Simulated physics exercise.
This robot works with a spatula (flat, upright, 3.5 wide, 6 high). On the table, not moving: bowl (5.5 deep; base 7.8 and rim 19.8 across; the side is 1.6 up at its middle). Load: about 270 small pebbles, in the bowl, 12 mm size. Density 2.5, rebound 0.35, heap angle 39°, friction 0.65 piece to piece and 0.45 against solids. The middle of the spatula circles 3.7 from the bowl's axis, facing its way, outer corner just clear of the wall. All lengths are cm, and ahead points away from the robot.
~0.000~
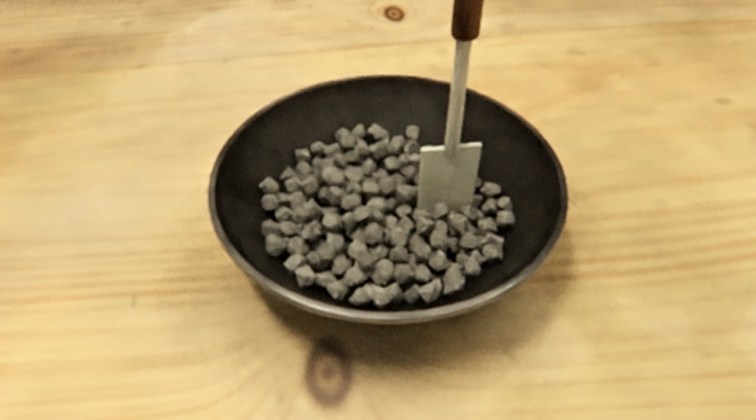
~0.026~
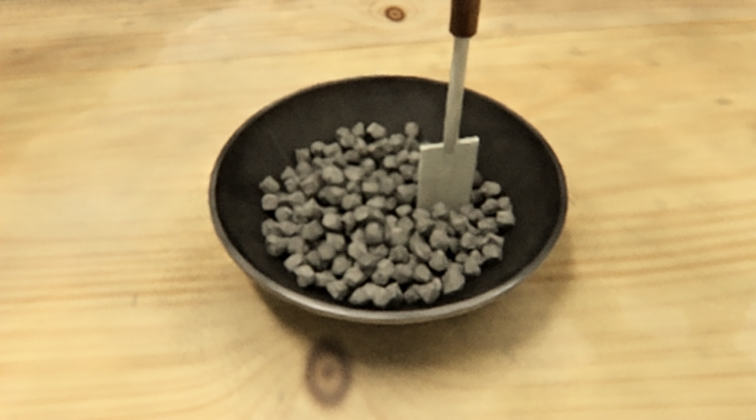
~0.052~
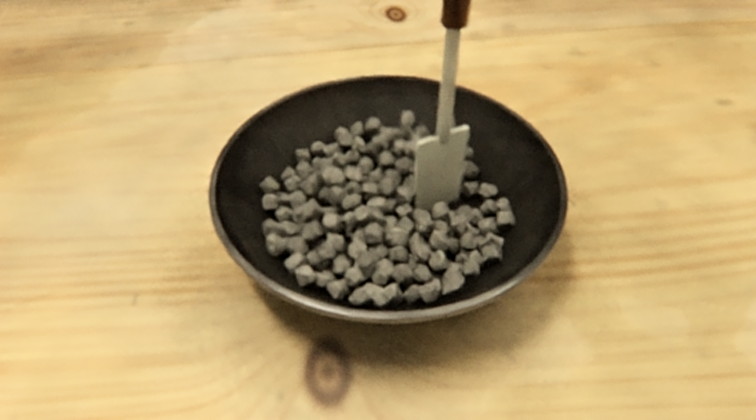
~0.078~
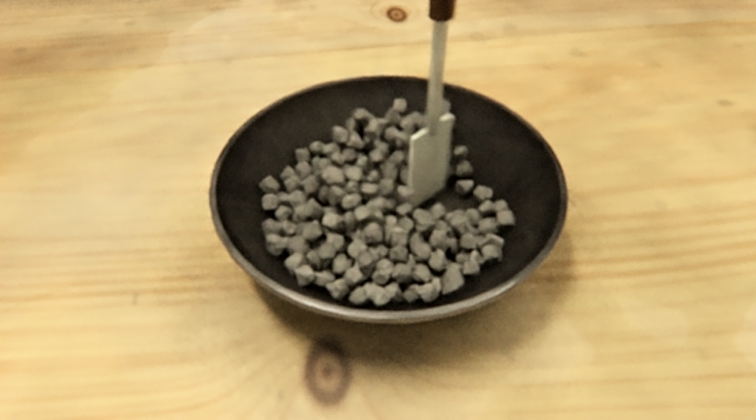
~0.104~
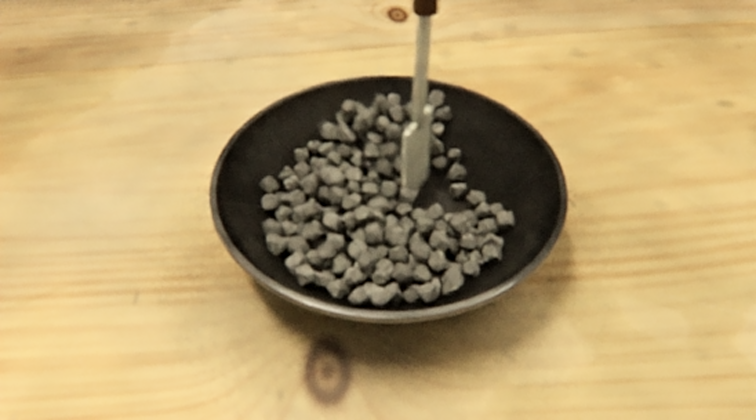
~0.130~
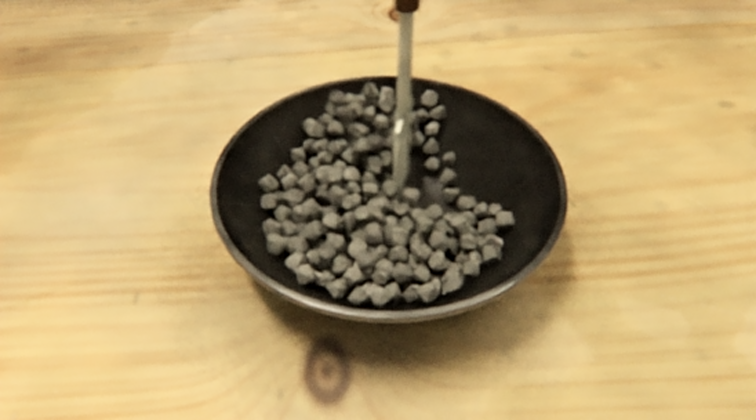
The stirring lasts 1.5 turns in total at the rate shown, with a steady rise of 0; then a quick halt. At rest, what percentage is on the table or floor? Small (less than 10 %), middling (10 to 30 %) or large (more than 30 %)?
Answer: Small; less than 10 % of the small pebbles finish on the table or floor.
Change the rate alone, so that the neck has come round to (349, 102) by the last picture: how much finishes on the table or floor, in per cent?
About 35 per cent.
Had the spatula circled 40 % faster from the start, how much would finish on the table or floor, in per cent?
It would be near 15 per cent.
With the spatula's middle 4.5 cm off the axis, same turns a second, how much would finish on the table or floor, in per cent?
Then about 20 per cent.
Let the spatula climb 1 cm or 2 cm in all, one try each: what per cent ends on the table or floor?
About 5 and 5 per cent.
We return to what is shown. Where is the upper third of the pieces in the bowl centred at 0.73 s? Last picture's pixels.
Near (386, 136).
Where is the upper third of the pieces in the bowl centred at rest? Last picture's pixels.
Near (311, 239).
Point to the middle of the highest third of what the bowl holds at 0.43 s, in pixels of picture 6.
Near (407, 266).
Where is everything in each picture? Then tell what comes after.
The spatula neck at (454, 125), 0° round; upper third of the load around (364, 203), from x 270 to 505, top at y 130; 273 in the bowl, in the first picture.
The spatula neck at (452, 122), 5° round; upper third of the load around (367, 196), from x 270 to 505, top at y 130, in the second picture.
The spatula neck at (445, 113), 20° round; upper third of the load around (373, 189), from x 270 to 505, top at y 120, in the third picture.
The spatula neck at (434, 105), 35° round; upper third of the load around (370, 185), from x 270 to 505, top at y 105, in the fourth picture.
The spatula neck at (420, 99), 51° round; upper third of the load around (367, 168), from x 270 to 505, top at y 100, in the fifth picture.
The spatula neck at (404, 95), 67° round; upper third of the load around (359, 159), from x 270 to 505, top at y 90; 273 in the bowl, in the sixth picture.
After 0.43 s, 251° round, highest piece 8 above the table; 268 in the bowl, 3 on the table or floor, 2 in flight or on the tool.
After 0.73 s, 76° round, highest piece 7 above the table; 259 in the bowl, 13 on the table or floor, 1 in flight or on the tool.
After 1.08 s, 180° round, highest piece 6 above the table; 255 in the bowl, 18 on the table or floor.
After 1.78 s, 180° round, highest piece 6 above the table; 255 in the bowl, 18 on the table or floor.
In the end, 255 in the bowl, 18 on the table or floor. That is 7 % on the table or floor.
